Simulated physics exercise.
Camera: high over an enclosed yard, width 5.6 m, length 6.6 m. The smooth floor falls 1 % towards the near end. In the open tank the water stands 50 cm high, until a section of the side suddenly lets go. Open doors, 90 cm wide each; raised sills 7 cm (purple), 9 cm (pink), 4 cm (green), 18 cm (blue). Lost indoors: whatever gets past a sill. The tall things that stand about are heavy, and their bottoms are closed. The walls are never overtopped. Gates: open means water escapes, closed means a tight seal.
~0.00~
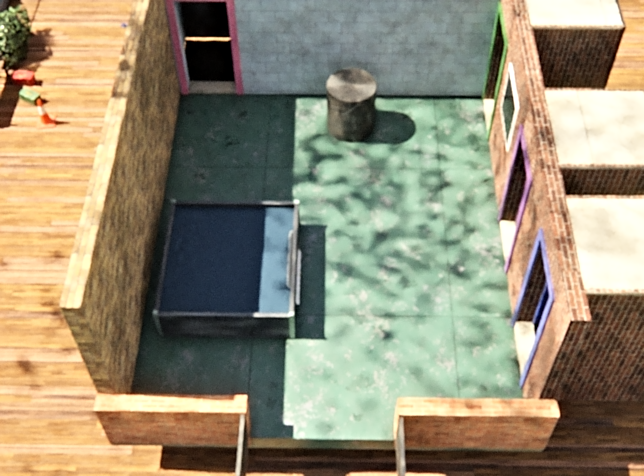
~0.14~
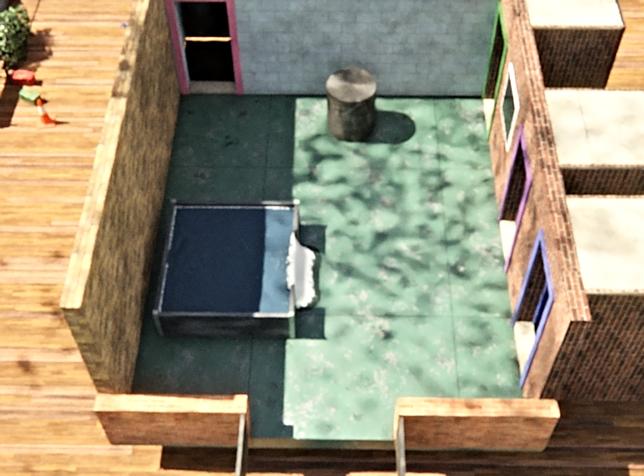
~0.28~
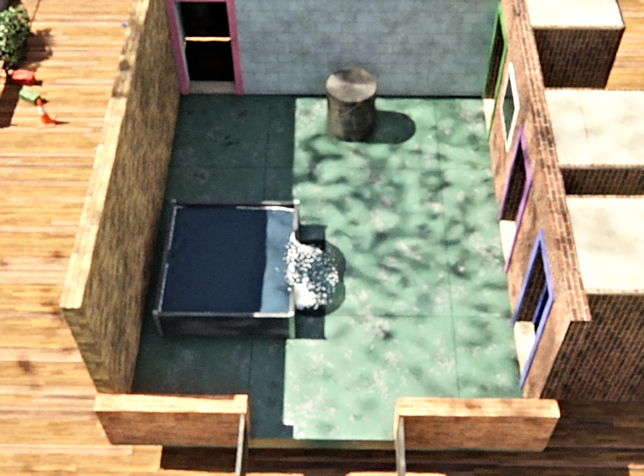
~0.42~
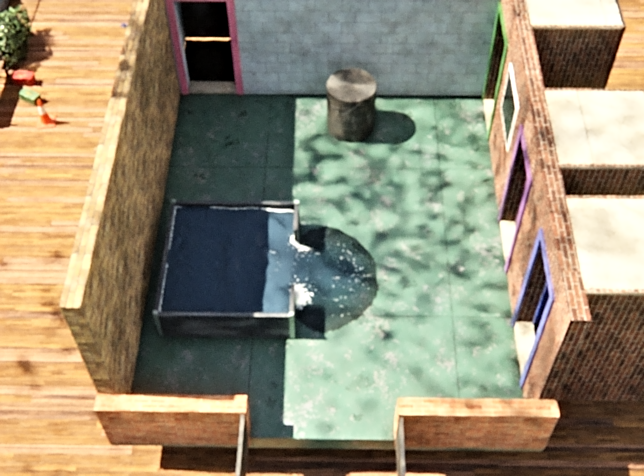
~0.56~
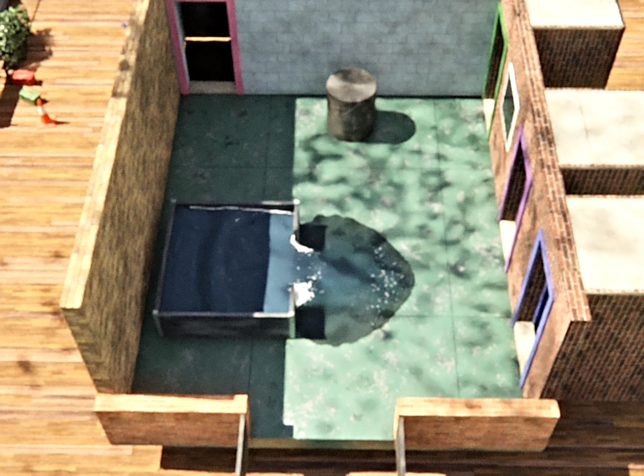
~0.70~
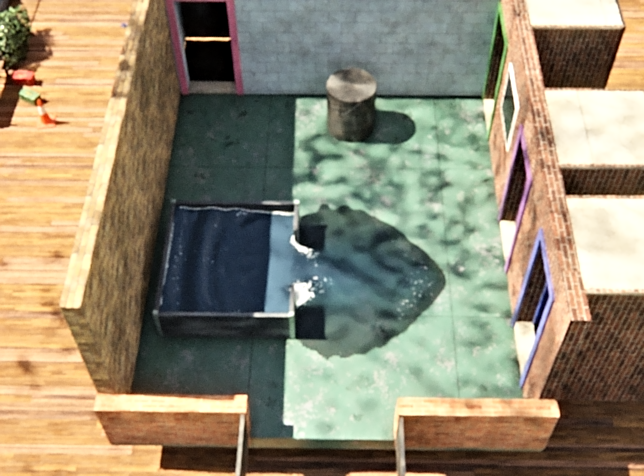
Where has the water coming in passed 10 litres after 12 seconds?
At the purple door it has passed it; at the pink door it has not passed it; at the green door it has passed it; at the blue door it has not passed it.
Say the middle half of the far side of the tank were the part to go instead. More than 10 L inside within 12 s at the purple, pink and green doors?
Door purple stays within, door pink goes beyond, door green goes beyond.
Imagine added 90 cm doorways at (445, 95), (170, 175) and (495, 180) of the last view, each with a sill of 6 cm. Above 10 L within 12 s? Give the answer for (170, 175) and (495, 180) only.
Well, the first one ends up on the low side, the second one on the high side.
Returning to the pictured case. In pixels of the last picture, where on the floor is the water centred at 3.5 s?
Pixel position near (339, 282).
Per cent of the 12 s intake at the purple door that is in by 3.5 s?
70 percent or so by then.
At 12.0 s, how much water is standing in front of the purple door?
The mean depth is around 5.0 cm.
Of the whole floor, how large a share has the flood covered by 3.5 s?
Close to 45 in a hundred.
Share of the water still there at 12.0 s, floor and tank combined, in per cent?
Remaining: Roughly 82 %.
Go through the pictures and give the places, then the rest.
In the first frame, the open tank at (230, 259) is whole and still, 50 cm deep.
In the second frame, water pours out at (293, 271) and has run 0.6 m, to (309, 249); typically 8 cm deep outside, 50 cm at the open tank's back.
In the third frame, water pours out at (293, 273) and has run 0.8 m, to (335, 253); typically 9 cm deep outside, 50 cm at the open tank's back.
In the fourth frame, the front is at (369, 262), 1.2 m from the gap at (293, 273); 1.6 m2 of floor is under water; 50 cm left at the back of the open tank.
In the fifth frame, water pours out at (293, 272) and has run 1.8 m, to (408, 285); typically 5 cm deep outside, 50 cm at the open tank's back.
In the sixth frame, the front is at (439, 285), 2.3 m from the gap at (293, 272); 3.6 m2 of floor is under water; 47 cm left at the back of the open tank.
After 1.4 s water covers 25 % of the floor and is deepest (30 cm) near (300, 283); purple door 2 cm at the sill, 1 L in, pink door not reached, green door not reached, blue door not reached.
After 2.2 s water covers 40 % of the floor and is deepest (34 cm) near (527, 425); purple door 13 cm at the sill, 35 L in, pink door not reached, green door not reached, blue door 17 cm at the sill, 0 L in.
After 3.5 s water covers 45 % of the floor and is deepest (21 cm) near (527, 425); purple door 14 cm at the sill, 92 L in, pink door not reached, green door 5 cm at the sill, 0 L in, blue door 15 cm at the sill, 0 L in.
After 7.0 s water covers 70 % of the floor and is deepest (14 cm) near (514, 425); purple door 8 cm at the sill, 133 L in, pink door not reached, green door 7 cm at the sill, 18 L in, blue door 10 cm at the sill, 0 L in.
After 12.0 s water covers 90 % of the floor and is deepest (8 cm) near (488, 424); purple door 5 cm at the sill, 135 L in, pink door 1 cm at the sill, 0 L in, green door 5 cm at the sill, 35 L in, blue door 7 cm at the sill, 0 L in.
